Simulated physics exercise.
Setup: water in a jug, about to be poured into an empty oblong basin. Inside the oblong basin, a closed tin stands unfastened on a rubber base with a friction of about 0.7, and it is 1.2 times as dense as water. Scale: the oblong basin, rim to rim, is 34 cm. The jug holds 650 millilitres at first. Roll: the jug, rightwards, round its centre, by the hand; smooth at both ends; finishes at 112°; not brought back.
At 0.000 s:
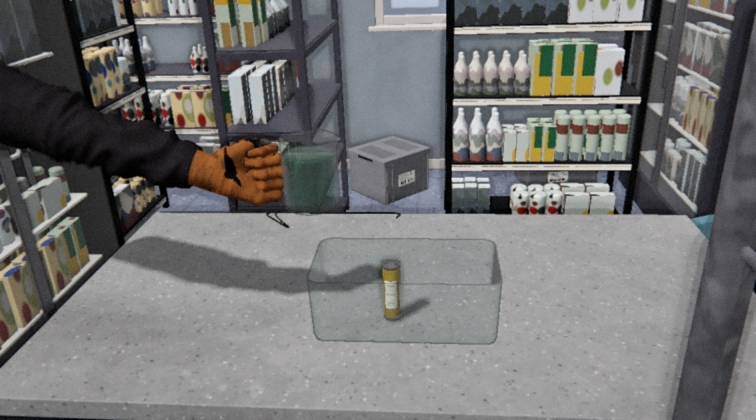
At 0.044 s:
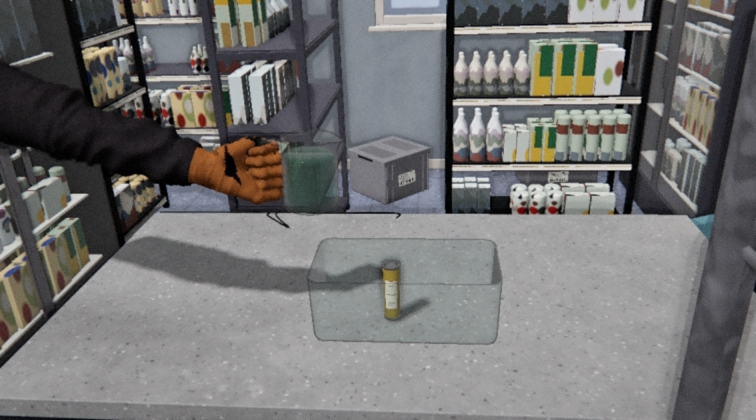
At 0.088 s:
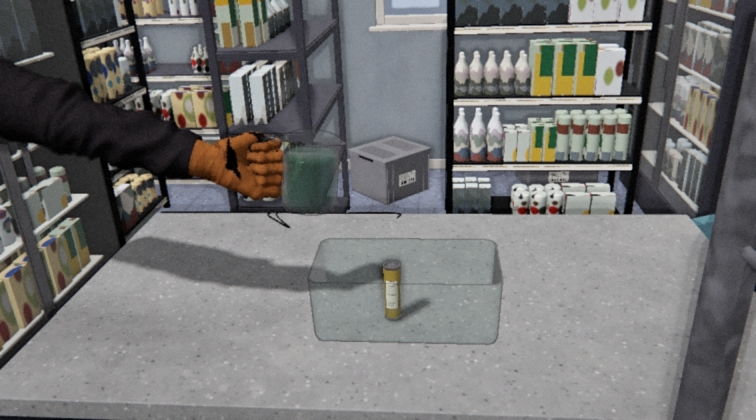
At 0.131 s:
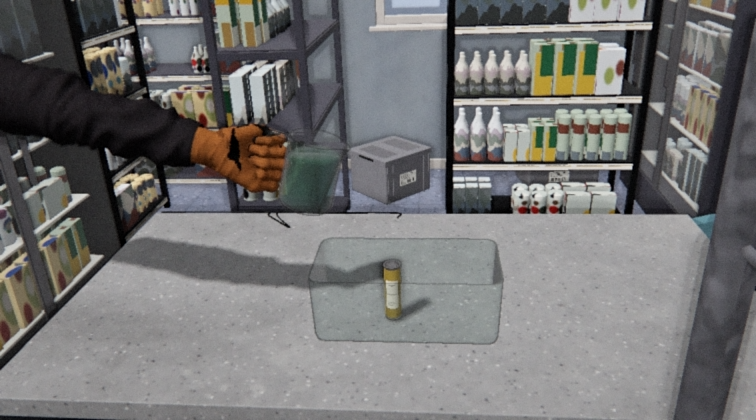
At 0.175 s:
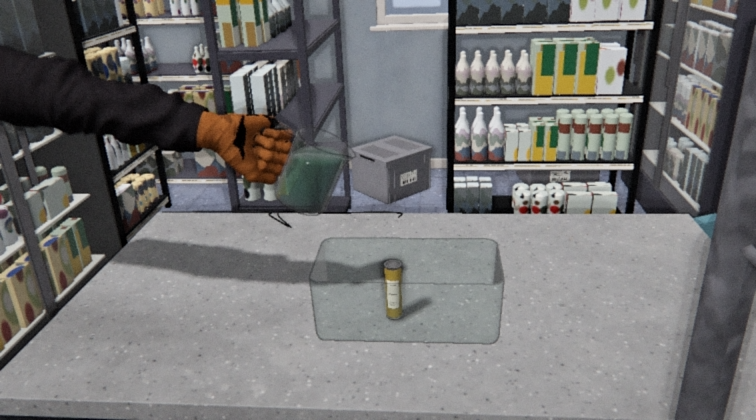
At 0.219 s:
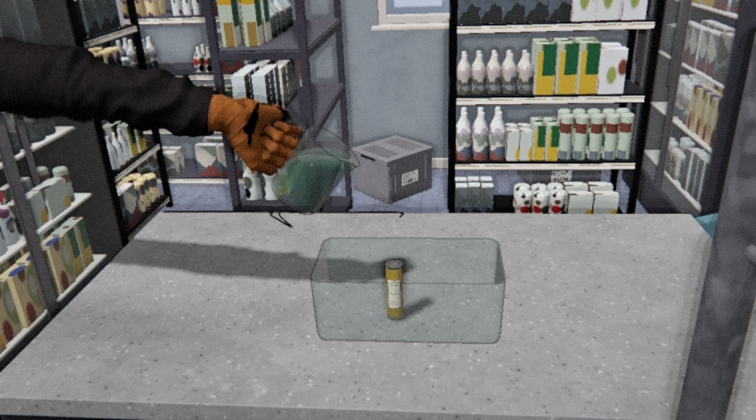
To begin with, a gloved hand at the left holds a clear jug of green liquid nearly upright above a grey counter, where a small yellowish tin stands inside a clear oblong basin. The hand then turns, tilting the jug steadily further to the right, while the basin and tin stay still.
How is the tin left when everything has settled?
It will tip.
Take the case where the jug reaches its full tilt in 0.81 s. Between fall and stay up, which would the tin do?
So the tin will tip over.
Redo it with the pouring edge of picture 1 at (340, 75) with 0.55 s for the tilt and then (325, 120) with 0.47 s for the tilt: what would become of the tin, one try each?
The tin stays vertical the first time and overturns the second time.
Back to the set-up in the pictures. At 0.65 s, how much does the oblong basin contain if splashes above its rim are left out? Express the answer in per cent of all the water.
64 per cent or thereabouts.
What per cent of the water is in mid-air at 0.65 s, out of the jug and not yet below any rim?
22 in a hundred, give or take.
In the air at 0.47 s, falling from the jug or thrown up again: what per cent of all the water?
Near 32 per cent of it all.
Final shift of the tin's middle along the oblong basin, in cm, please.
Net tin displacement: Roughly 7.5 cm.
After 0.47 s the tilt is 106° and 60 per cent is still to pour; the tin stands where it began.
After 0.65 s the tilt is 112° and 14 per cent is still to pour; the tin stands where it began.
After 0.84 s the tilt is 112° and 1 per cent is still to pour; the tin leans 50°.
After 1.05 s the tilt is 112° and 0 per cent is still to pour; the tin lies on its side.
In the end the tin lies on its side.
